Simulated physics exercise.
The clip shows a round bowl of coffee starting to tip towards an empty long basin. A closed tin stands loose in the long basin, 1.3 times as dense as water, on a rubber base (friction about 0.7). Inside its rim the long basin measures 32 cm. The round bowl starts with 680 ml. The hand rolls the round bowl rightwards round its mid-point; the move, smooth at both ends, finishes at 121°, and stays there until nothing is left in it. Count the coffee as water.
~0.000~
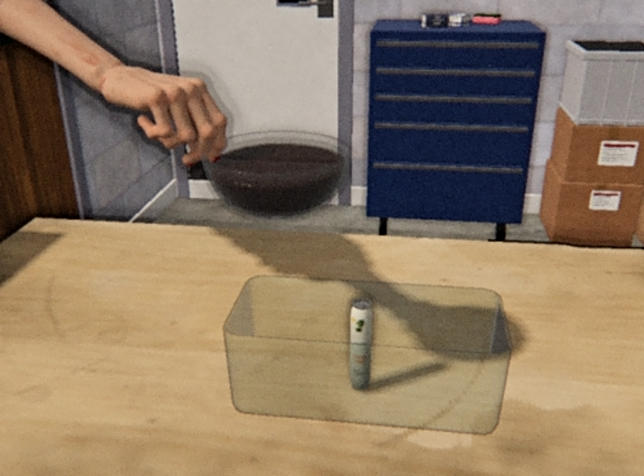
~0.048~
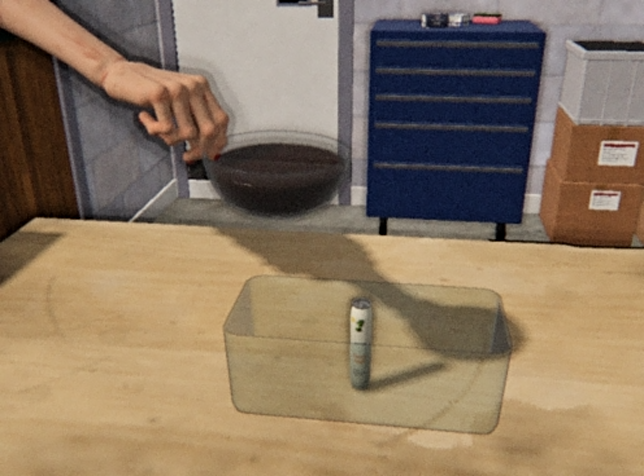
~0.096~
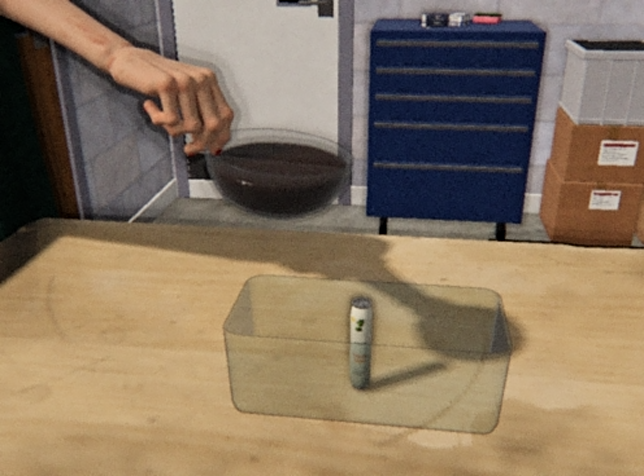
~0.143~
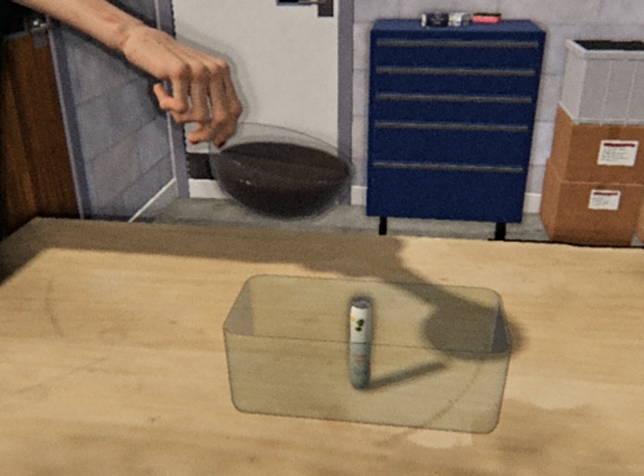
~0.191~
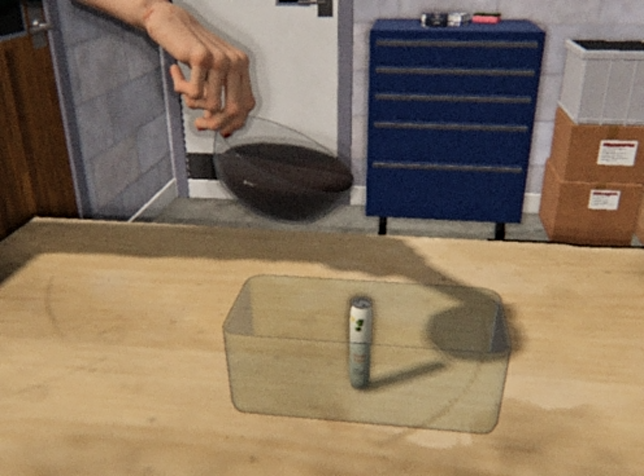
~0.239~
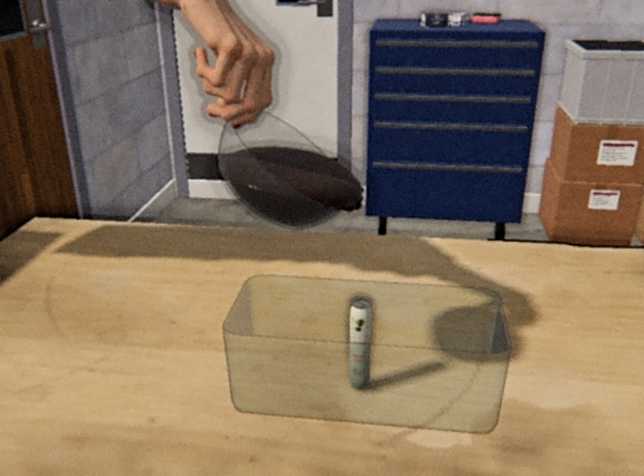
A glass bowl of dark liquid, held by a hand above a wooden table, tilted slowly and then more steeply to the right, while a small tin stood still inside a clear, long basin.
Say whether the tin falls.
It stays up.
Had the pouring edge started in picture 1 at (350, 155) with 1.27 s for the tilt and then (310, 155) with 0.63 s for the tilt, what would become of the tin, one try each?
First it keeps standing; then it falls.
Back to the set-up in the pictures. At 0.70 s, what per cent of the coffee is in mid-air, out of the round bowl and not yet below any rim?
Some 10 per cent.
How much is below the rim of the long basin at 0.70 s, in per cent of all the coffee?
About 90 per cent.
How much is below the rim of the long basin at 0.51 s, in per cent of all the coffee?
Near 66 in a hundred.
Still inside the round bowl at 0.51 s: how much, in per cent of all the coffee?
About 2 per cent.
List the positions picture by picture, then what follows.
In the first picture, it leans 0°; its right rim is at (350, 155); the coffee meets the walls at (212, 159) and (346, 164); the long basin's rim runs from (237, 304) to (505, 322); the tin's top is at (362, 307).
In the second picture, it leans 2°; its right rim is at (350, 157); the coffee meets the walls at (213, 158) and (347, 165).
In the third picture, it leans 7°; its right rim is at (352, 163); the coffee meets the walls at (215, 156) and (348, 168).
In the fourth picture, it leans 15°; its right rim is at (353, 173); the coffee meets the walls at (218, 152) and (351, 171).
In the fifth picture, it leans 25°; its right rim is at (353, 187); the coffee meets the walls at (222, 152) and (351, 176); 2 per cent is over the edge.
In the sixth picture, it leans 38°; its right rim is at (349, 202); the coffee meets the walls at (226, 156) and (333, 179); 10 per cent is over the edge.
Then, 0.51 s in, the tilt is 110° and 2 per cent is still to pour; the tin stands where it began.
Then, 0.70 s in, the tilt is 121° and 0 per cent is still to pour; the tin stands where it began.
Then, 0.91 s in, the tilt is 121° and 0 per cent is still to pour; the tin leans 6°.
Then, 1.13 s in, the tilt is 121° and 0 per cent is still to pour; the tin stands where it began.
Finally, the tin stands where it began.
